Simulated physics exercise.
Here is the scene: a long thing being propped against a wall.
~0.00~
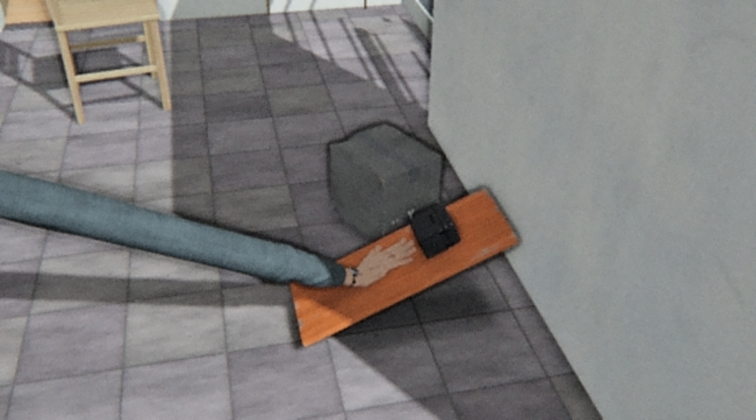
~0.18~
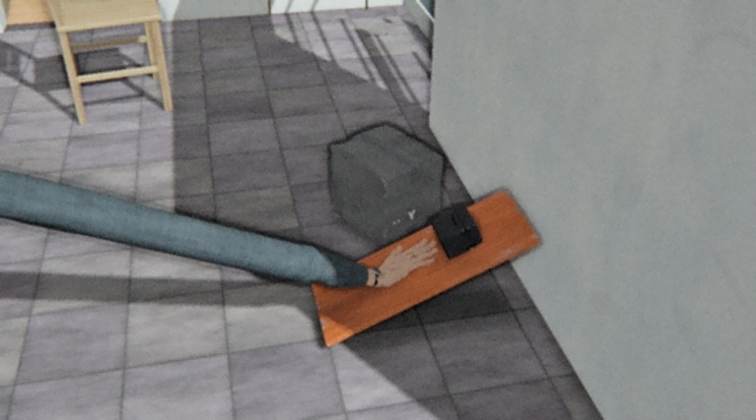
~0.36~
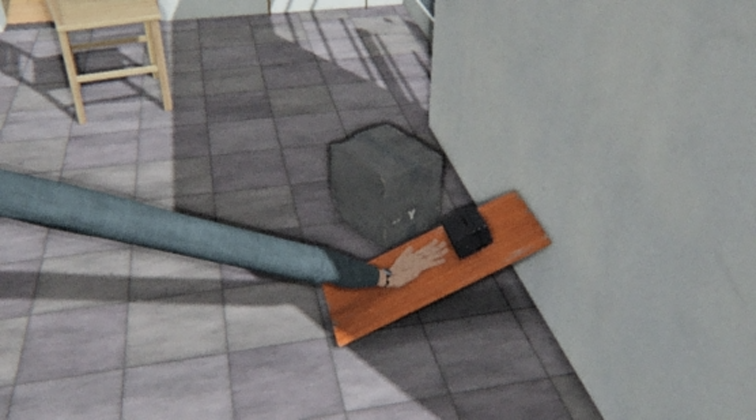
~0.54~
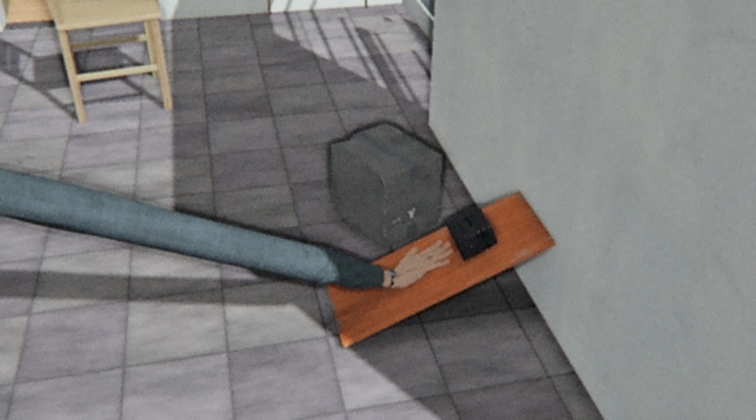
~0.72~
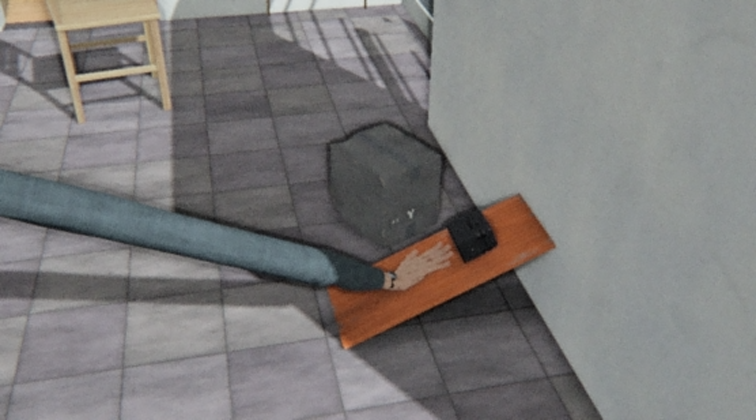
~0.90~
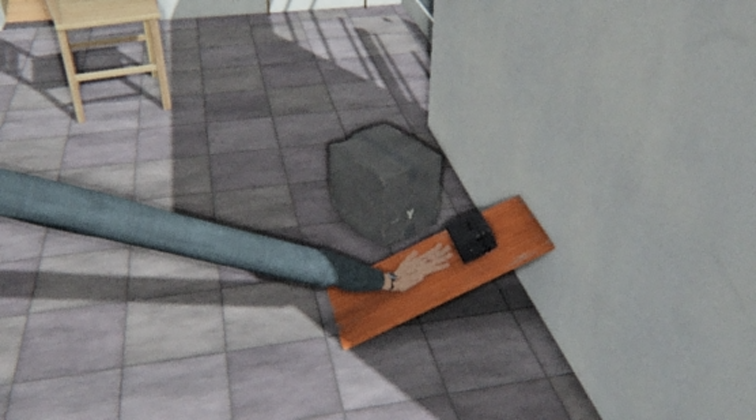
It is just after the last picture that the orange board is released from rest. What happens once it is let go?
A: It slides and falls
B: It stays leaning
(A) It slides and falls.
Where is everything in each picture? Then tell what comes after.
The first frame shows on its way; orange board (398, 264); grey box (385, 185).
The second frame shows on its way; orange board (420, 265); grey box (386, 186).
The third frame shows on its way; orange board (431, 265); grey box (386, 185).
The fourth frame shows on its way; orange board (435, 266); grey box (386, 184).
The fifth frame shows leant on the wall, still held; orange board (436, 268); grey box (385, 185).
The sixth frame shows leant on the wall, still held; orange board (435, 269); grey box (384, 185).
By 1.20 s, orange board leaning 20° more than when let go near (424, 300).
By 1.40 s, orange board leaning 27° more than when let go near (421, 290).
When it is over (2.2 s), moved from the start, orange board; grey box as before. End places, in pixels of the last picture, orange board near (418, 306). The board gives way.
